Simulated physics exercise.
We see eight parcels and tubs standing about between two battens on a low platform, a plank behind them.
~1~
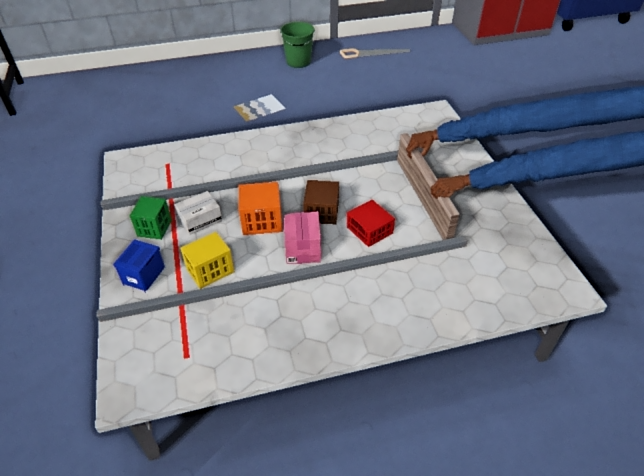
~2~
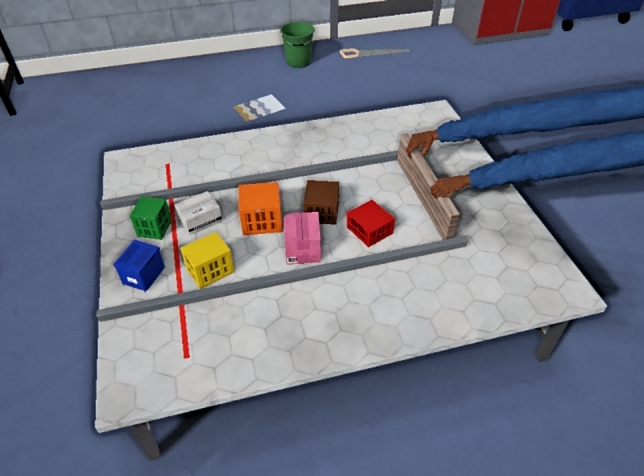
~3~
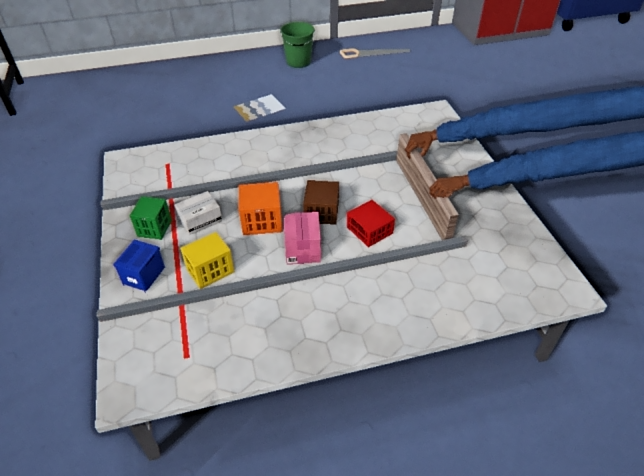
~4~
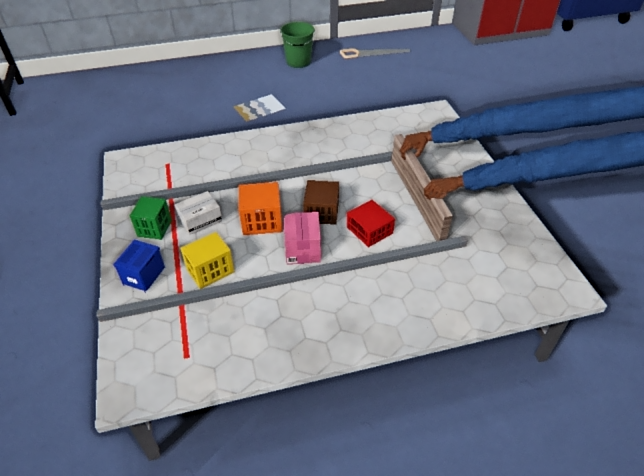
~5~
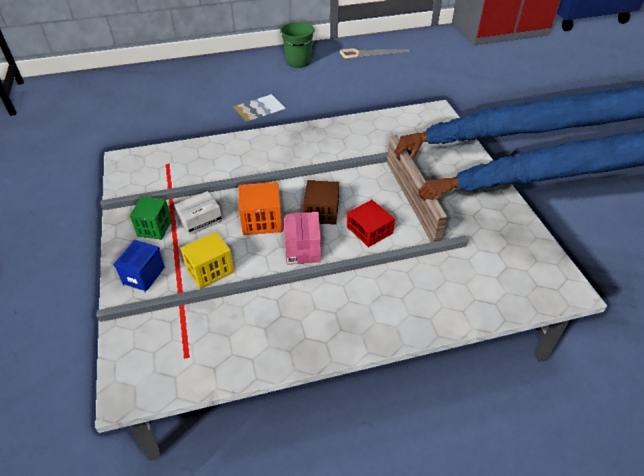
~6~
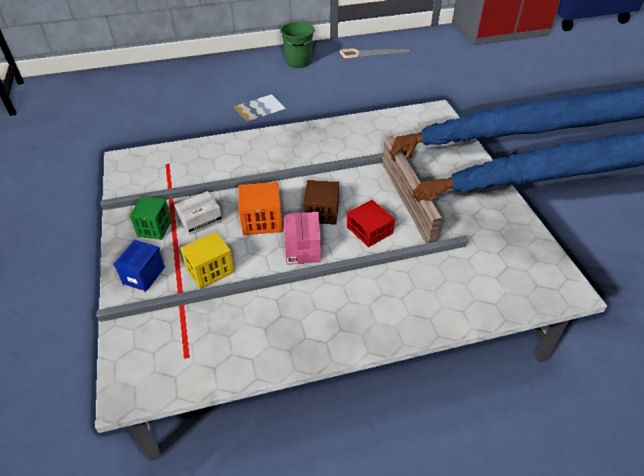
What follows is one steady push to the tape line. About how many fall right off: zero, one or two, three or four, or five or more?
The number that fall off is three or four.
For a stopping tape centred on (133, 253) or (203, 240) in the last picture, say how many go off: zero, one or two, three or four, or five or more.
One after another: 5 or more; one to two.
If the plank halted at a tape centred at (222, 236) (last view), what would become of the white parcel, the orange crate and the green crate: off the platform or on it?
The white parcel is kept; the orange crate does not fall; the green crate tumbles off.
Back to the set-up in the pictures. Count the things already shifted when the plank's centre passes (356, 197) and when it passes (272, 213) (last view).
At the one place 2, at the other 7.
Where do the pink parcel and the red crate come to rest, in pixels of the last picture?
First (119, 275), then (158, 261).
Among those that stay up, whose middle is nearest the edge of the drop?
Foremost is the orange crate.
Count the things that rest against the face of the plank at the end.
In contact: 2.
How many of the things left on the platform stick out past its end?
It comes to 1.
Soon after, none off yet; blue tote at rest near (141, 266); green crate at rest near (151, 218); white parcel at rest near (199, 213).
By the end, the number that fall off is three or four; fallen, yellow crate, white parcel, green crate and blue tote.
